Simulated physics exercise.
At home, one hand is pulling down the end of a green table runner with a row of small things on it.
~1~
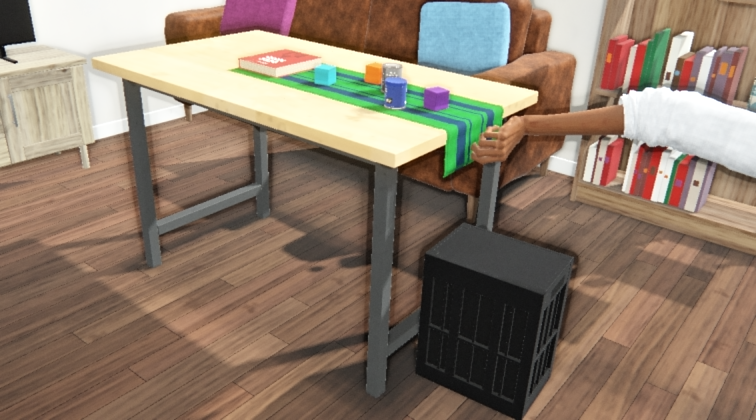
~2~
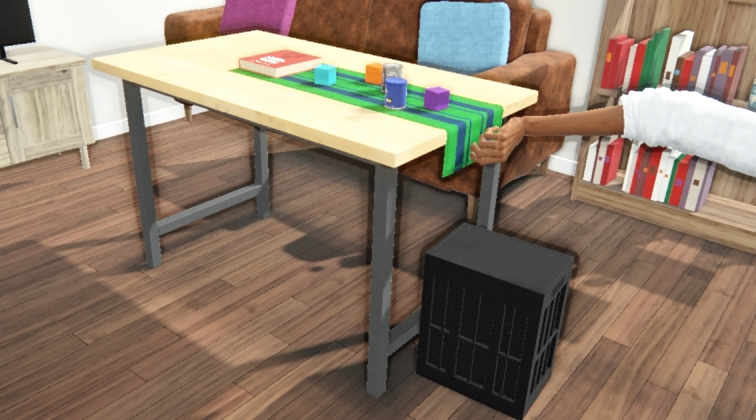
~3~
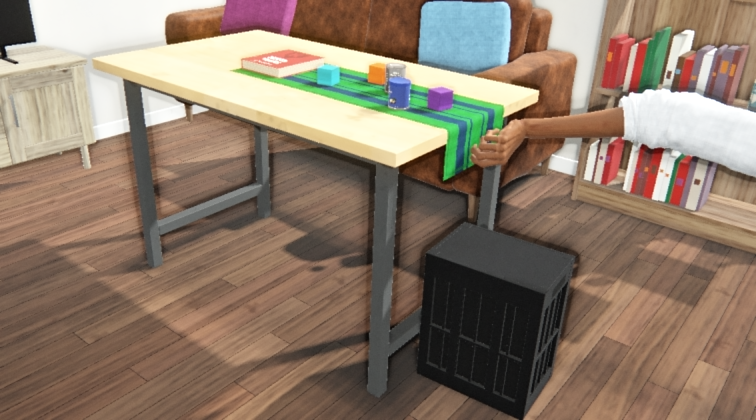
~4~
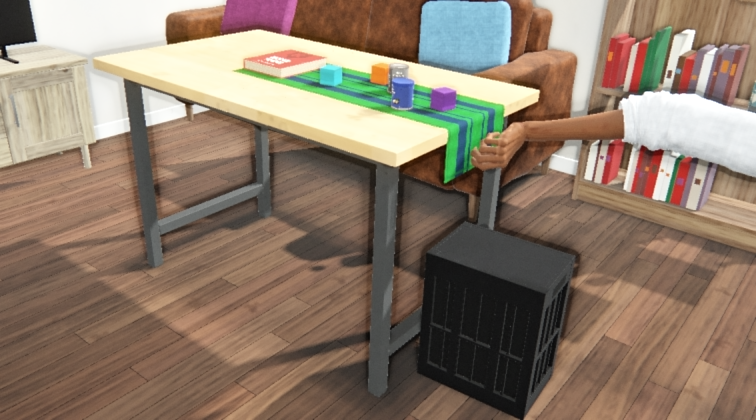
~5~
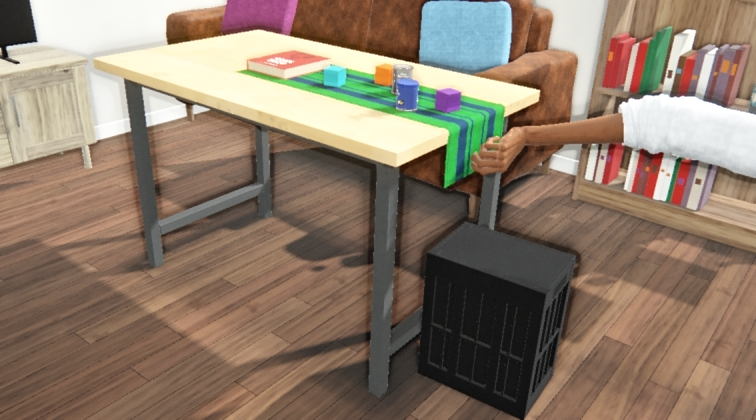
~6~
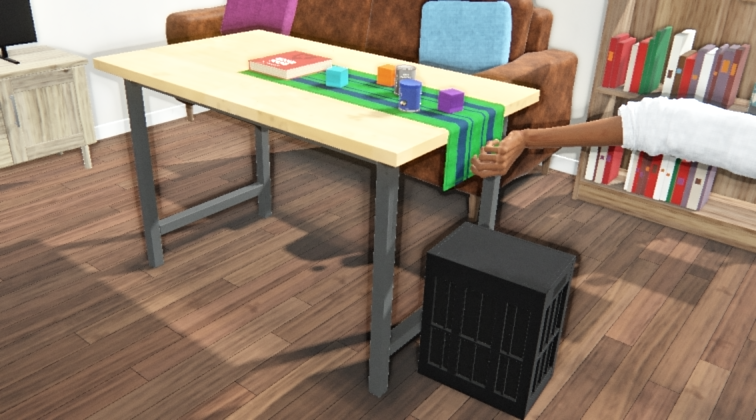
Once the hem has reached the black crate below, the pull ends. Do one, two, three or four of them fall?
The drop count comes to two.
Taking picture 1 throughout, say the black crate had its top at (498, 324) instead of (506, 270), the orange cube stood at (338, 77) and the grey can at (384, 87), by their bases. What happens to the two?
Result - the orange cube stays put, and the grey can comes off.
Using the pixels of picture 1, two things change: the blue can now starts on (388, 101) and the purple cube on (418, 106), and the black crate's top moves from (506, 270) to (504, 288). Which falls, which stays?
Observed: Blue can departs; purple cube departs.
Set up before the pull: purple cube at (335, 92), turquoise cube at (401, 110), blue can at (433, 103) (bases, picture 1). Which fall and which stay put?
Of the three, the purple cube stays aloft, the turquoise cube ends off the top and the blue can ends off the top.
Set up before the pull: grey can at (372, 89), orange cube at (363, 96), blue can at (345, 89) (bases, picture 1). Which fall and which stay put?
The grey can stays put; the orange cube stays put; the blue can stays put.
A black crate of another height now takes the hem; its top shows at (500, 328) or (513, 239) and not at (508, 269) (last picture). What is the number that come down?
Respectively 4 and 1.
Soon after, hem near (471, 191); all still up.
After that, hem near (470, 217); purple cube gone.
And then, hem on the crate; purple cube and blue can gone.
In the end, hem on the crate; purple cube and blue can gone. The answer is two.
